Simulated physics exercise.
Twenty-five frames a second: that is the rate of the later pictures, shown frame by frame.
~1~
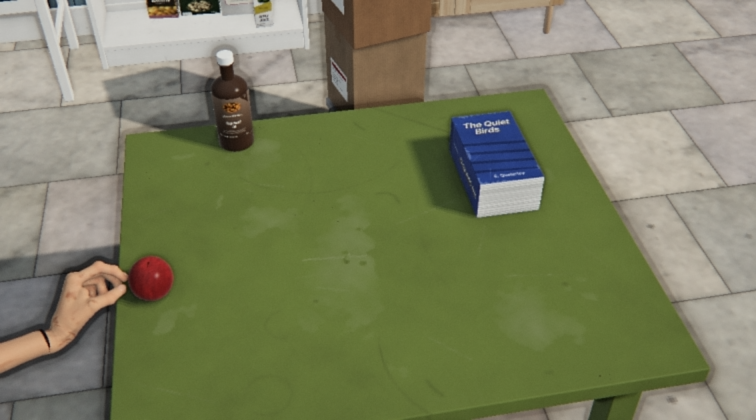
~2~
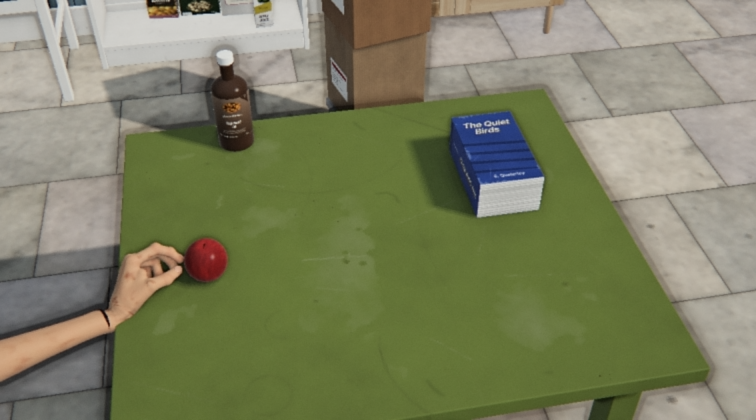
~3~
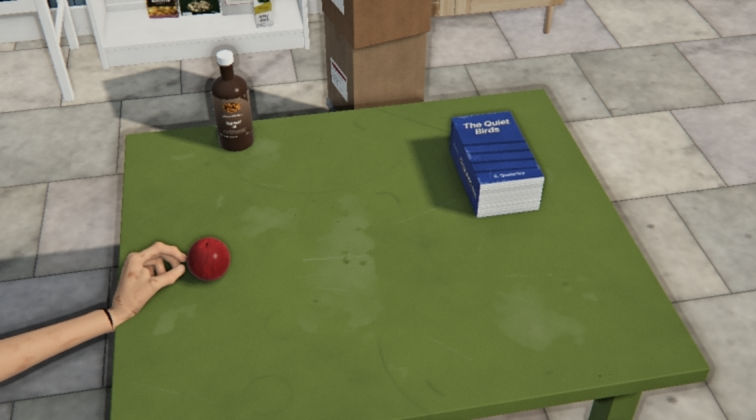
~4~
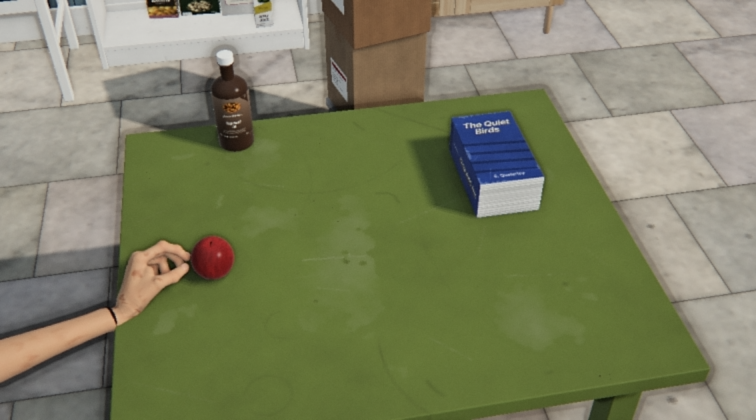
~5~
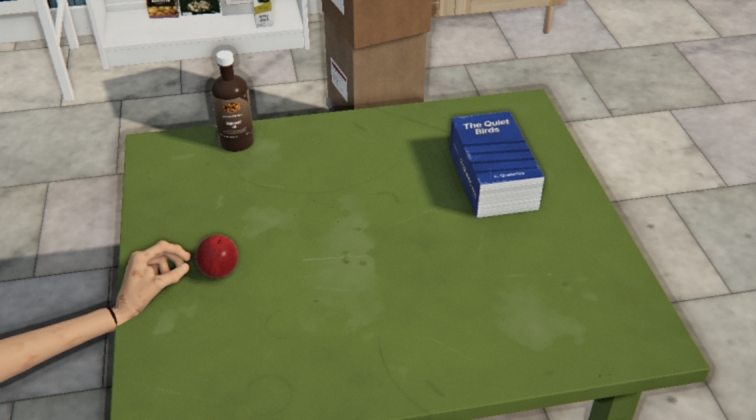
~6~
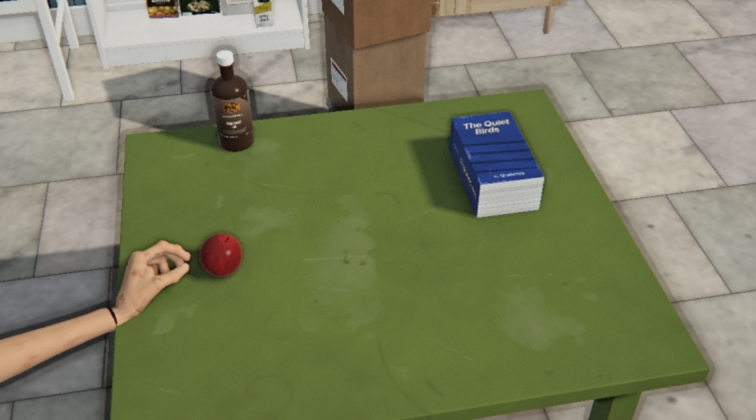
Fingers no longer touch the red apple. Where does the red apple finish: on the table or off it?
On the table.
Then, 0.10 s on from there, red apple shifted a little near (231, 252).
Then, 0.30 s on from there, red apple shifted about its own width near (247, 246).
Then, 0.60 s on from there, red apple shifted about its own width near (265, 240).
Then, 0.90 s on from there, red apple shifted about its own width near (276, 237).
In the end, moved from the start, red apple. At the end, from the last picture's camera, red apple near (279, 236).
